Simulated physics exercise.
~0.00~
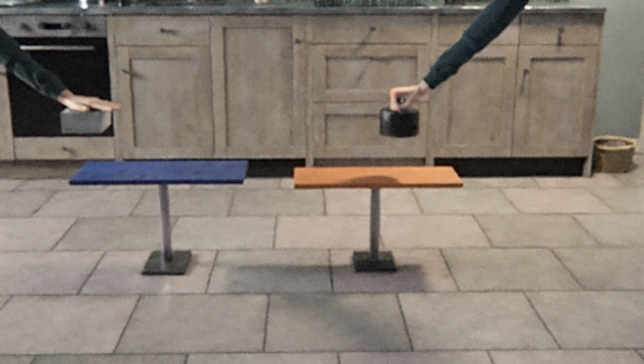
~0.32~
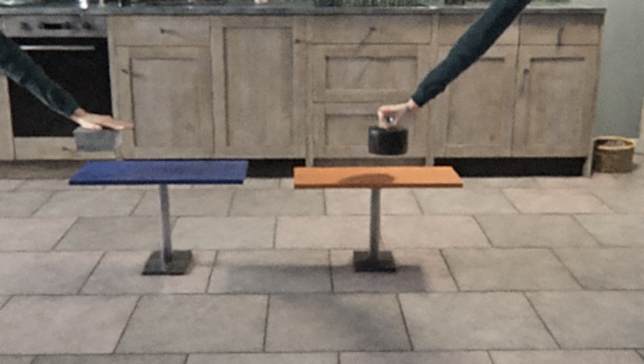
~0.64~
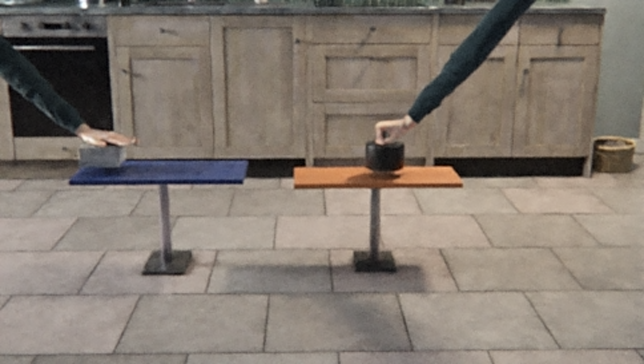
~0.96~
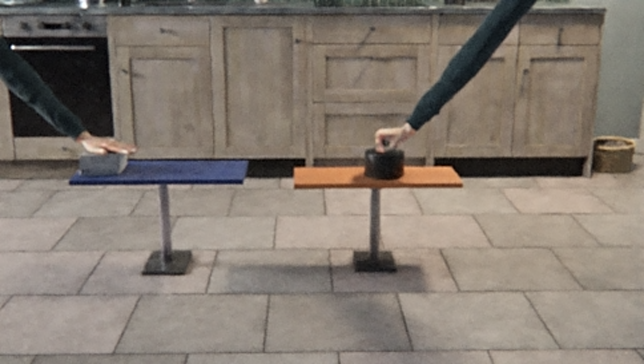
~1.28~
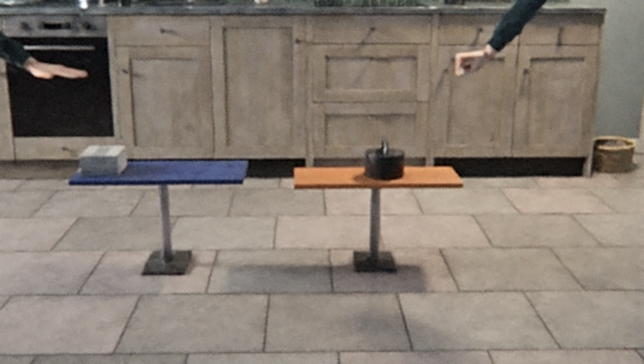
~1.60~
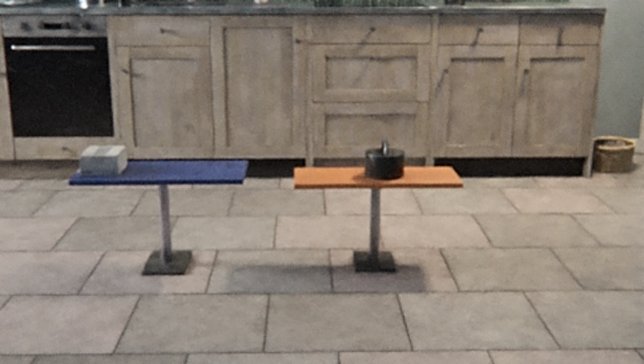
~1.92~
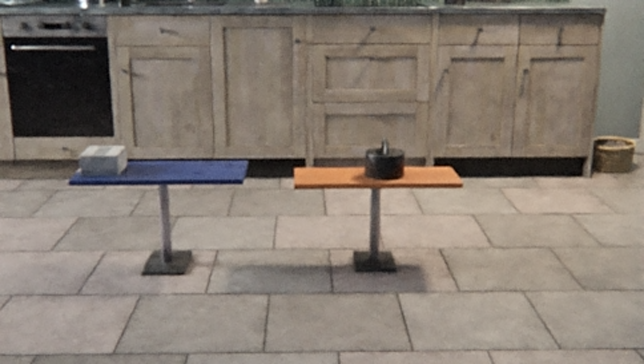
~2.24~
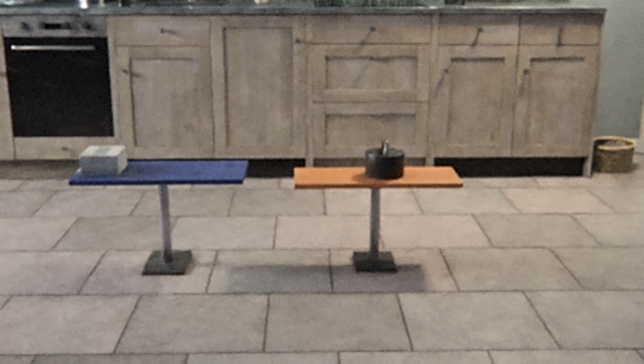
Two hands set a pale box and a dark round object on small tables, which stay steady.
